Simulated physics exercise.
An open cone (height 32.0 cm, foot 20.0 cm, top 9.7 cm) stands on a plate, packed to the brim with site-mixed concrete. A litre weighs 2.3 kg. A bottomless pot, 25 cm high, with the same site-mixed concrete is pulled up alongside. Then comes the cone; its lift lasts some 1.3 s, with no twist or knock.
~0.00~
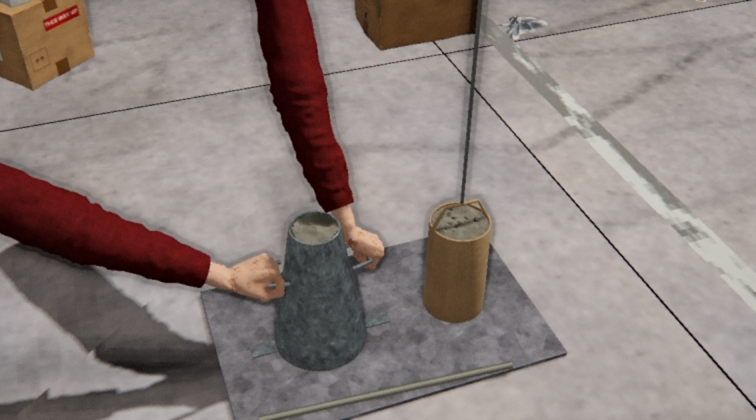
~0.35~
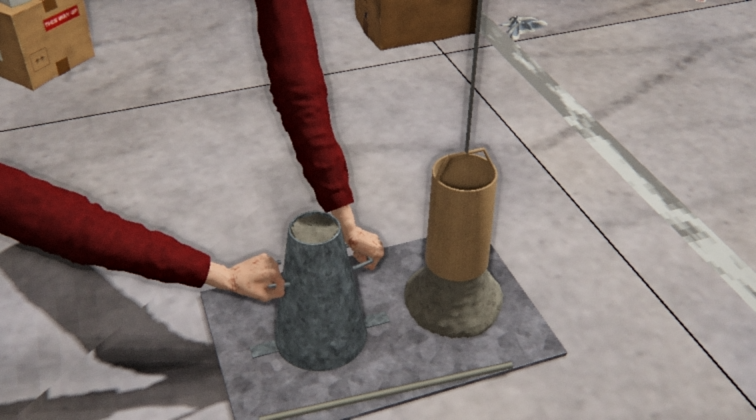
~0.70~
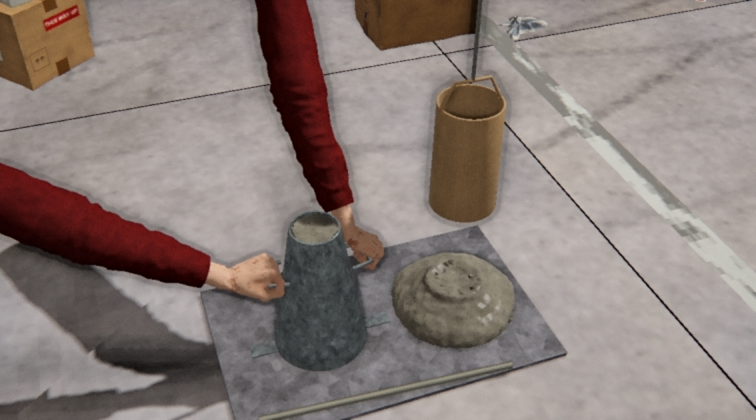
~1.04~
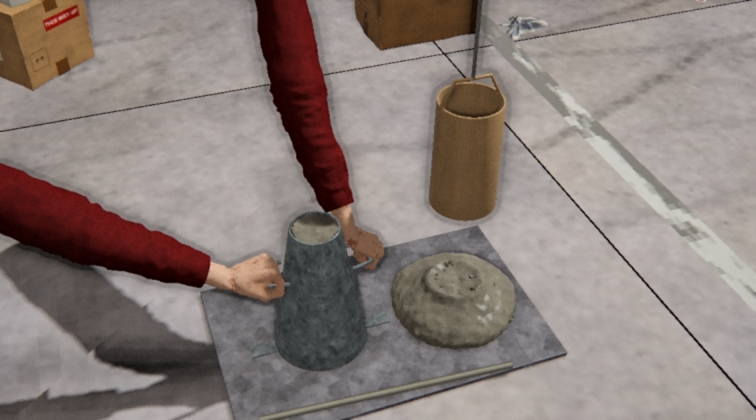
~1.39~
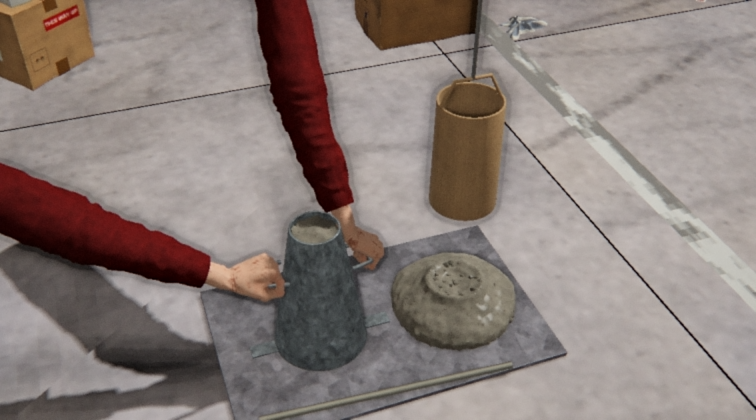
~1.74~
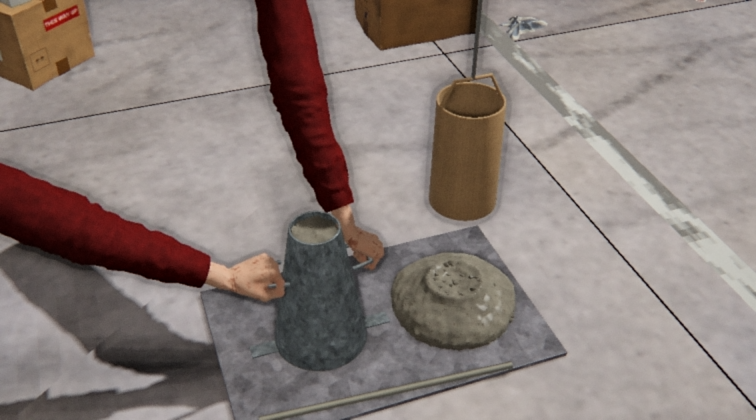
The footage shows two hands holding a grey cone filled with concrete on a plate while a brown cylinder beside it lifts straight up, leaving wet concrete that slumps into a low, wide mound; the cone stays still.
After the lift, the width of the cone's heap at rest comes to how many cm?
It comes to near 38 cm.
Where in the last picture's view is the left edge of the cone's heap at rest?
Near (237, 345).
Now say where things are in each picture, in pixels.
In the first frame, middle of the pot's mouth at (460, 222), still down; middle of the cone's top at (315, 228), not yet moved.
In the second frame, middle of the pot's mouth at (465, 173), raised 13 cm; middle of the cone's top at (315, 228), not yet moved.
In the third frame, middle of the pot's mouth at (471, 103), raised 30 cm; the pot's heap 7.8 cm high and 30 cm wide, top at (455, 279); middle of the cone's top at (315, 228), not yet moved.
In the fourth frame, middle of the pot's mouth at (471, 101), raised 31 cm; the pot's heap 7.5 cm high and 30 cm wide, top at (455, 280); middle of the cone's top at (315, 228), not yet moved.
In the fifth frame, middle of the pot's mouth at (471, 101), raised 31 cm; the pot's heap 7.4 cm high and 30 cm wide, top at (455, 280); middle of the cone's top at (315, 228), not yet moved.
In the sixth frame, middle of the pot's mouth at (471, 101), raised 31 cm; the pot's heap 7.4 cm high and 30 cm wide, top at (455, 280); middle of the cone's top at (315, 228), not yet moved.
After 2.1 s, the cone is up 8.8 cm; the site-mixed concrete has come down 16 cm to 16 cm and is 30 cm wide.
After 2.4 s, the cone is up 20 cm; the site-mixed concrete has come down 23 cm to 8.6 cm and is 37 cm wide.
After 2.7 s, the cone is up 32 cm; the site-mixed concrete has come down 24 cm to 8.3 cm and is 37 cm wide.
After 3.1 s, the cone is clear; the site-mixed concrete has come down 24 cm to 8.1 cm and is 38 cm wide.
After 3.8 s, at rest, the cone is clear; the site-mixed concrete has come down 24 cm to 8.0 cm and is 38 cm wide.
